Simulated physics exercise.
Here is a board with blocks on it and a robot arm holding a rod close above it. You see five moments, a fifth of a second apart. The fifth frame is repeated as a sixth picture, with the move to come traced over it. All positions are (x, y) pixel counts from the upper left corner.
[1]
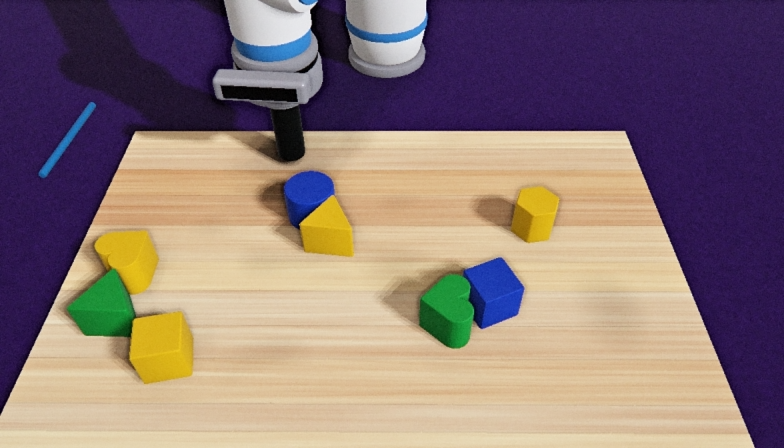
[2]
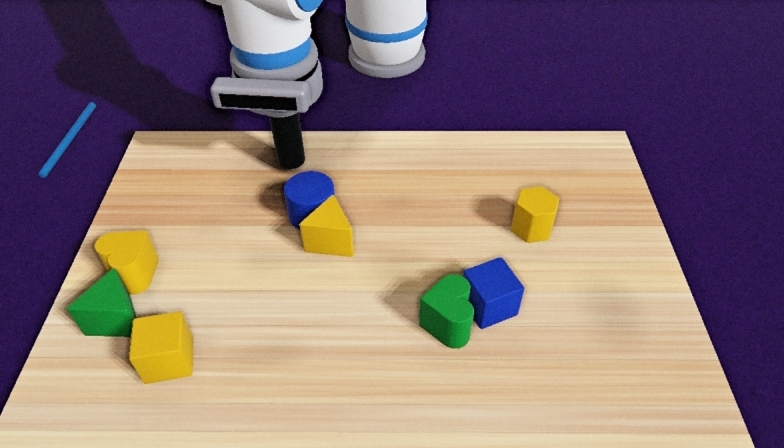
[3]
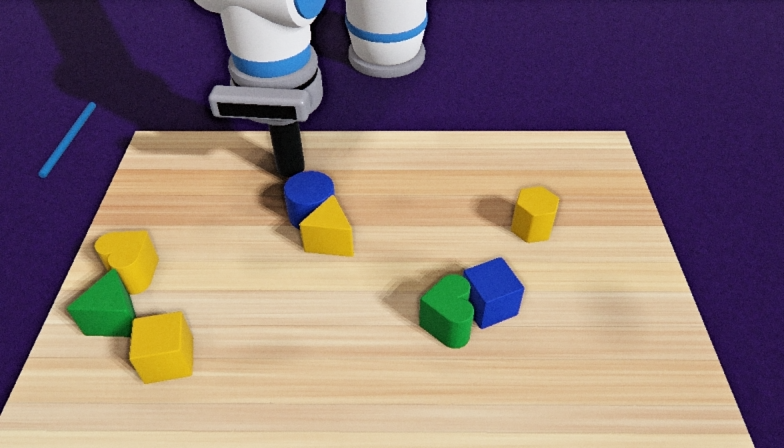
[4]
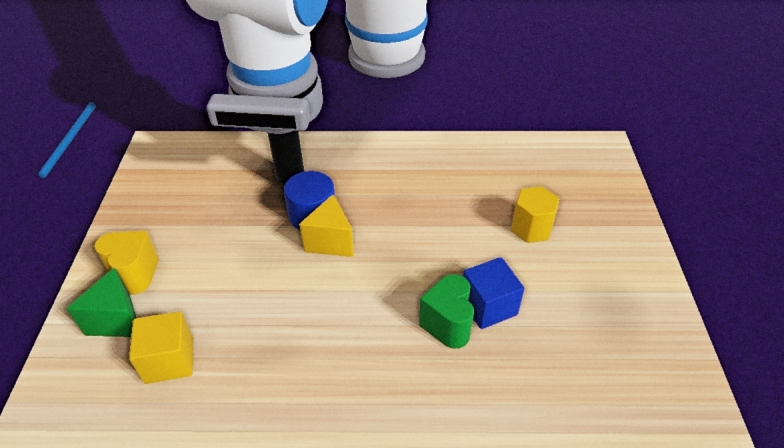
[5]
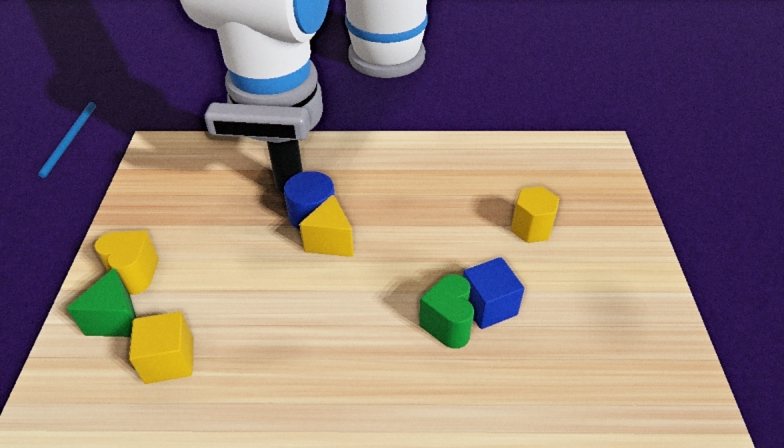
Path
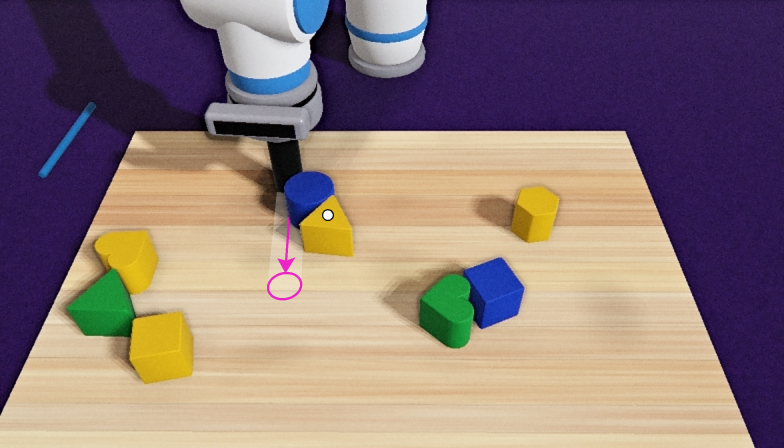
The robot arm moves its black rod slightly toward the blue cylinder while the blocks stay still.
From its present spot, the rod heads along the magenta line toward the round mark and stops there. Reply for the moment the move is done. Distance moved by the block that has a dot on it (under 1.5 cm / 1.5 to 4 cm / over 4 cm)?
The middle band: 1.5 to 4 cm.
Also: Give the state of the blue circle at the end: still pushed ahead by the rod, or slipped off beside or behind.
Slipped loose.
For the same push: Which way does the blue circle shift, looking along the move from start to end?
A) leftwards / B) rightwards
Correct choice: A.
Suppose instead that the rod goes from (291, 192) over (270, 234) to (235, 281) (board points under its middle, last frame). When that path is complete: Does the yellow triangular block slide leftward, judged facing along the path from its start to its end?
Yes, that is how it ends up.
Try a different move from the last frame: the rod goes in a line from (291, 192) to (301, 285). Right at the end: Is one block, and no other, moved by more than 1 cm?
I expect not.
Path on the board, in a line from (291, 192) to (285, 286); the dot is on the yellow triangular block.
The first path, step by step. One third of the way, rod (288, 214); blue circle (322, 202); yellow triangular block (345, 227), turned 25° clockwise.
Two thirds of the way, rod (285, 245); blue circle (325, 205); yellow triangular block (348, 230), turned 25° clockwise.
At the end, rod (283, 279); blue circle (325, 205); yellow triangular block (348, 230), turned 25° clockwise.
